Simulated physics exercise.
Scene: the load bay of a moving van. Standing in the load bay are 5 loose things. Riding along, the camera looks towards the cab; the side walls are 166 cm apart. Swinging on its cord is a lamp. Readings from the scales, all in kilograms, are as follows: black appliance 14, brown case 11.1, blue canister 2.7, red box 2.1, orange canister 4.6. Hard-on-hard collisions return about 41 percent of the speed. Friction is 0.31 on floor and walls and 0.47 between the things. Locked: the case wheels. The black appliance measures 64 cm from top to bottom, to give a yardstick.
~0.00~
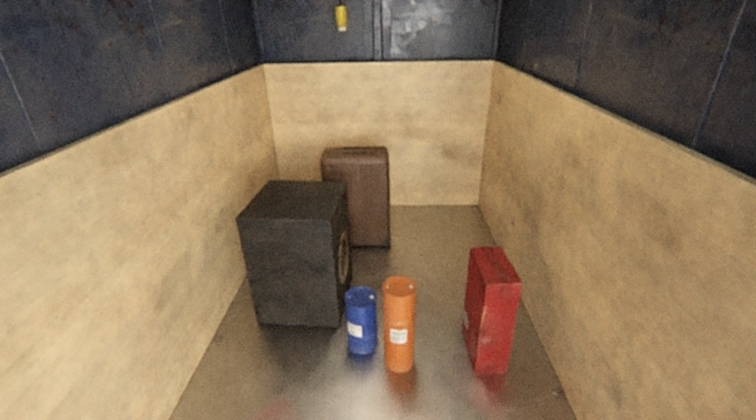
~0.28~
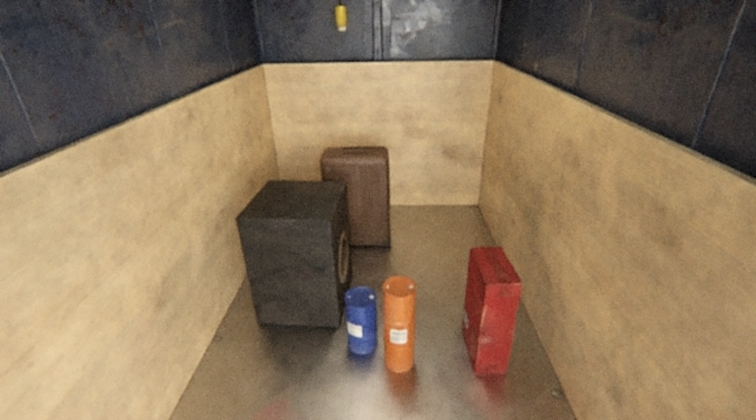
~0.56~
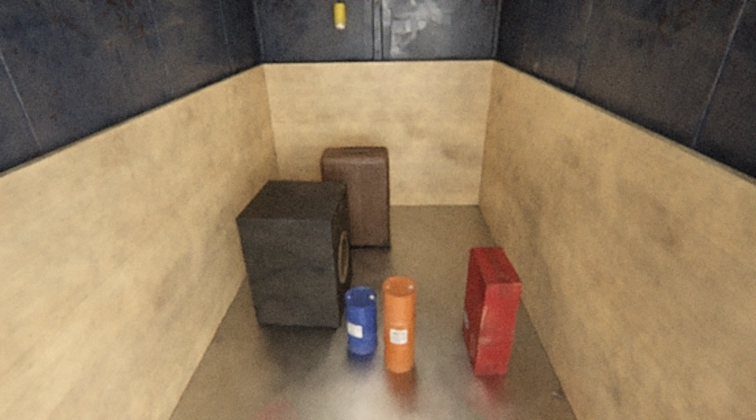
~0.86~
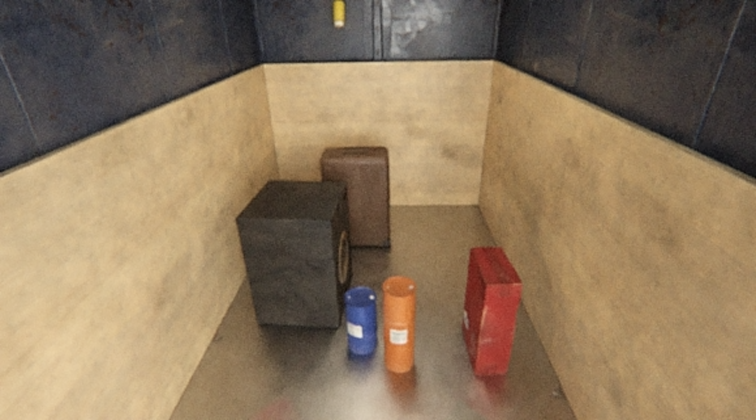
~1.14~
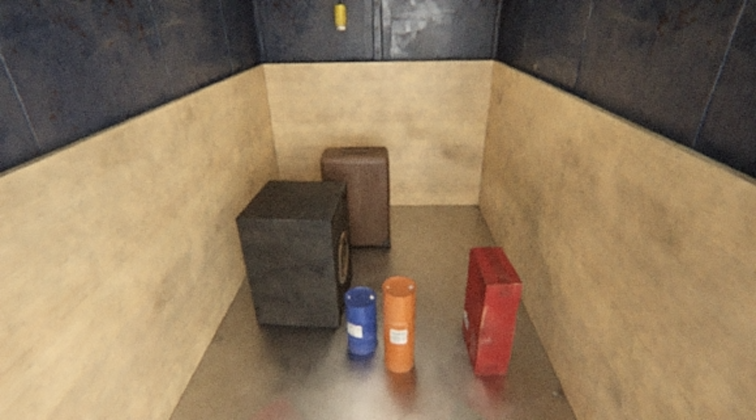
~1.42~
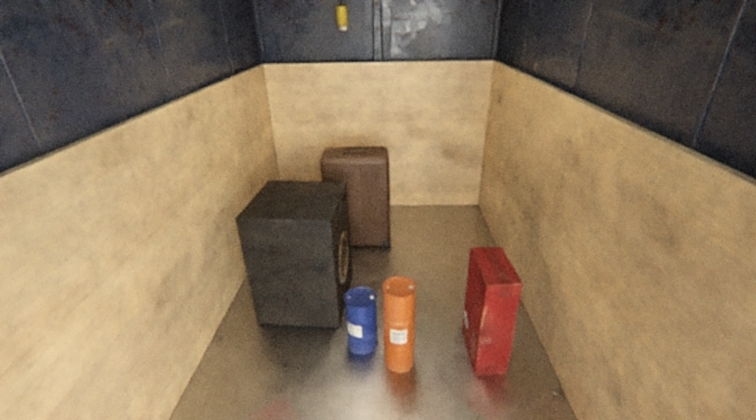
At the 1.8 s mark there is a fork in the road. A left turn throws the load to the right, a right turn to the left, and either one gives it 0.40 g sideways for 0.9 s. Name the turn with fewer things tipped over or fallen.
Swinging left is going to cost fewer items.
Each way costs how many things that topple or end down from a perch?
For left it's 0, for right it's 2.
Turning left. At 2.32 s, load feels 0.40 g right; brown case moved 4 cm near (364, 198); black appliance moved 4 cm near (310, 252); red box 11° off upright.
After 2.42 s, load feels 0.40 g right; brown case moved 8 cm near (368, 198); black appliance moved 7 cm near (316, 252); red box 22° off upright.
After 2.62 s, load feels 0.13 g right; brown case moved 15 cm near (380, 197); black appliance moved 15 cm near (330, 251); red box 24° off upright.
In the end (3.3 s), not toppled but over 15 cm from the start, black appliance, brown case, blue canister and orange canister; red box under 15 cm from the start. At the end, from the last picture's camera, black appliance near (334, 251), brown case near (383, 197).
Turning right instead, red box and orange canister tipped over or down from a perch, 2 of 5 in all.
